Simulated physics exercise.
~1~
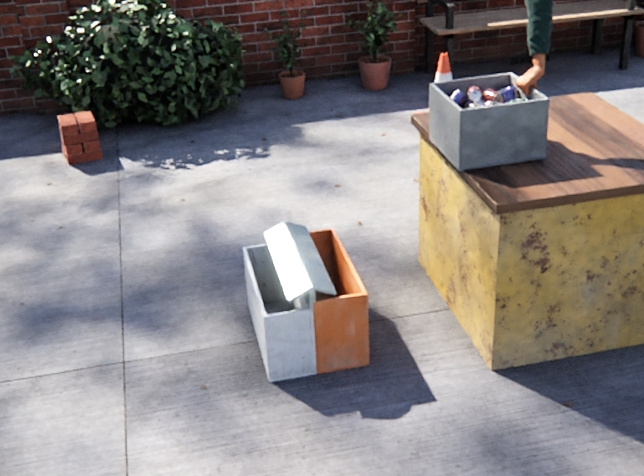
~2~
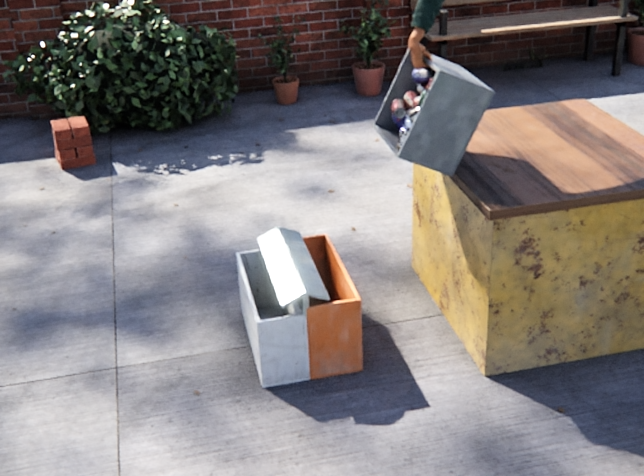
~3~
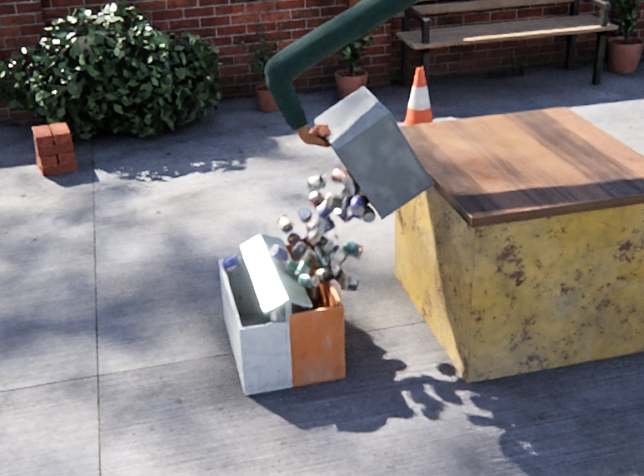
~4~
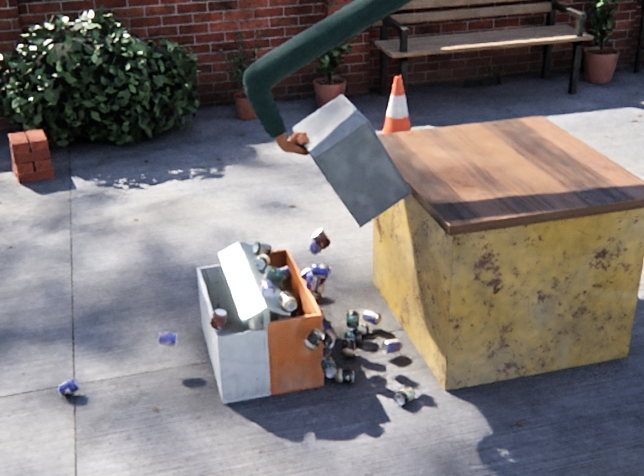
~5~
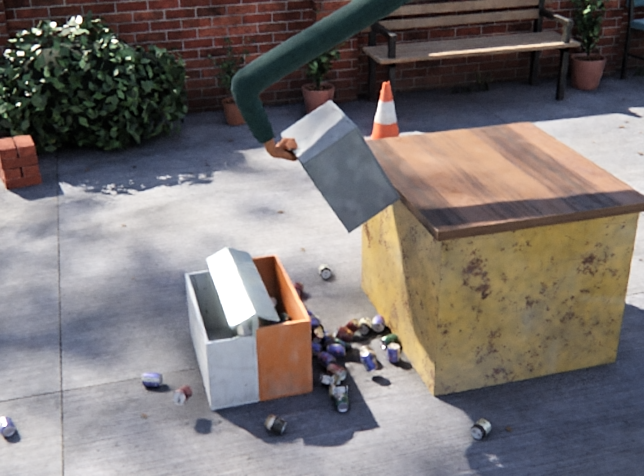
The footage shows a hand tipping a grey crate of mini cans over the edge of a wood-topped bench, spilling them toward an orange tote and white trough; some drop into the tote, while many end up on the ground beside it and a few lie beyond the trough.
